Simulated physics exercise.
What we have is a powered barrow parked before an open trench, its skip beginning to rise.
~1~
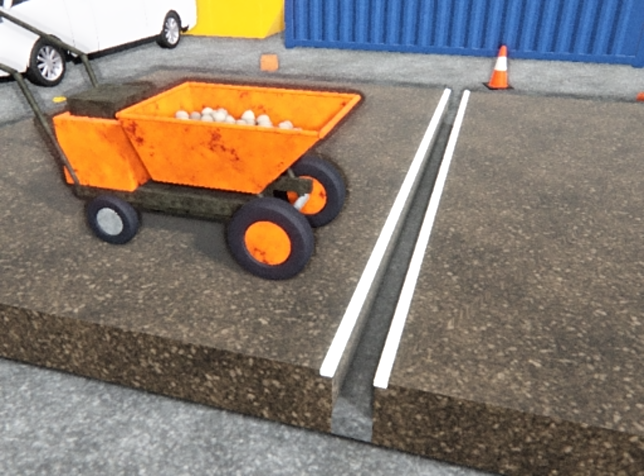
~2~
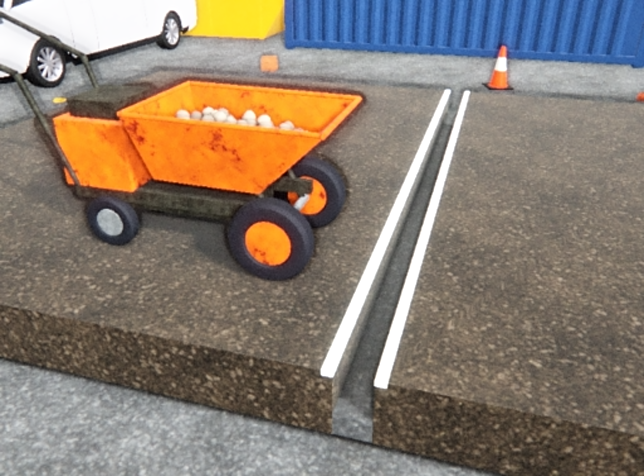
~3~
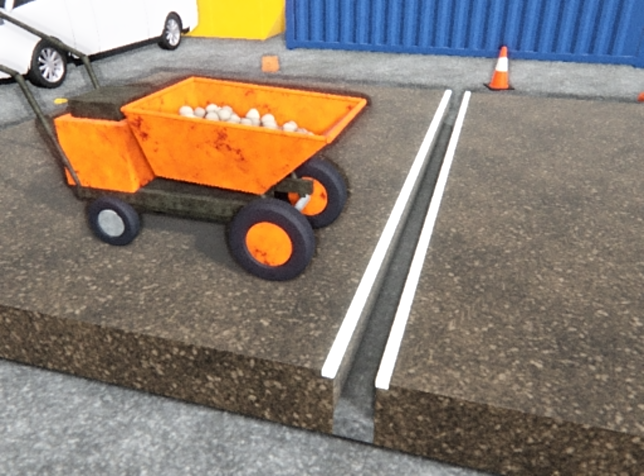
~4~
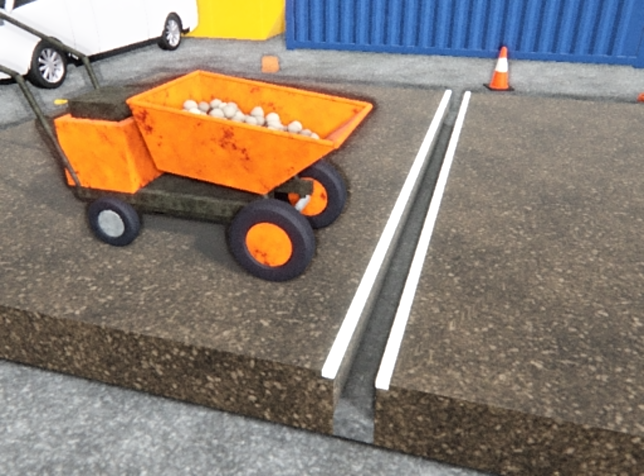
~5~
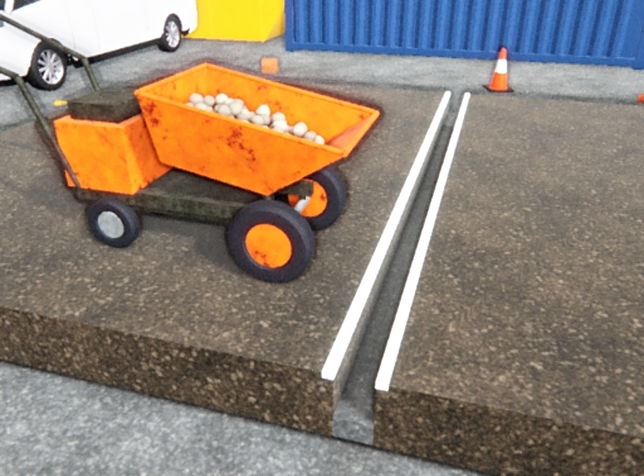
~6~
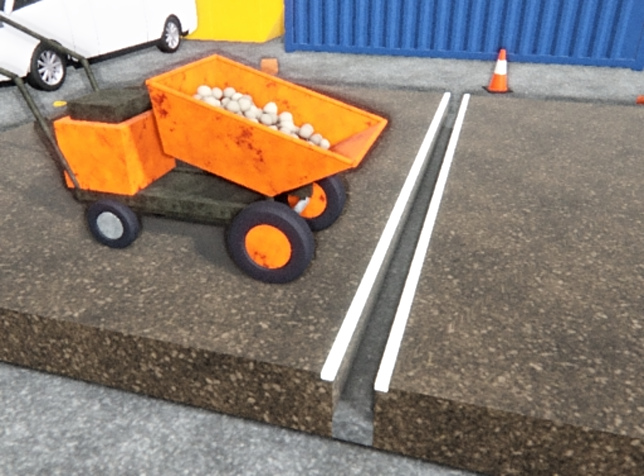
At the start, an orange powered barrow loaded with pale pebbles stands to the left of a narrow, white-edged trench, its skip level. The skip then begins tilting toward the right, barely at first, then steadily further, until it is clearly tipped, with the pebbles still inside and the wheels unmoved.
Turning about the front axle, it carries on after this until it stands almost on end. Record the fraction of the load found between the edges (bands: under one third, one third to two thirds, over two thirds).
It will put below a third into the trench.
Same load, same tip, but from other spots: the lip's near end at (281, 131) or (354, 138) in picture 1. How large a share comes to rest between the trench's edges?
70 % and 0 %.
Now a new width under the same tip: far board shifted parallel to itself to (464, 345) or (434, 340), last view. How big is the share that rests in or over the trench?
In order: 100 per cent, then 70 per cent.
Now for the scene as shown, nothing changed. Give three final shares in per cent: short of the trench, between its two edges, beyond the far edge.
Short about 0 %, between about 5 %, beyond about 85 %.
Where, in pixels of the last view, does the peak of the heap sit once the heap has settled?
Roughly (446, 249).
Shortly afterwards, skip tipped steeply; the whole lot in the skip.
Next, skip tipped steeply; the bulk in the skip; only a few in or heaped over the trench; near a quarter beyond it; only a few falling.
Some moments later, skip tipped right over; a little in the skip; only a few in or heaped over the trench; the bulk beyond it.
In the end, skip tipped right over; a little in the skip; a little in or heaped over the trench; the bulk beyond it.
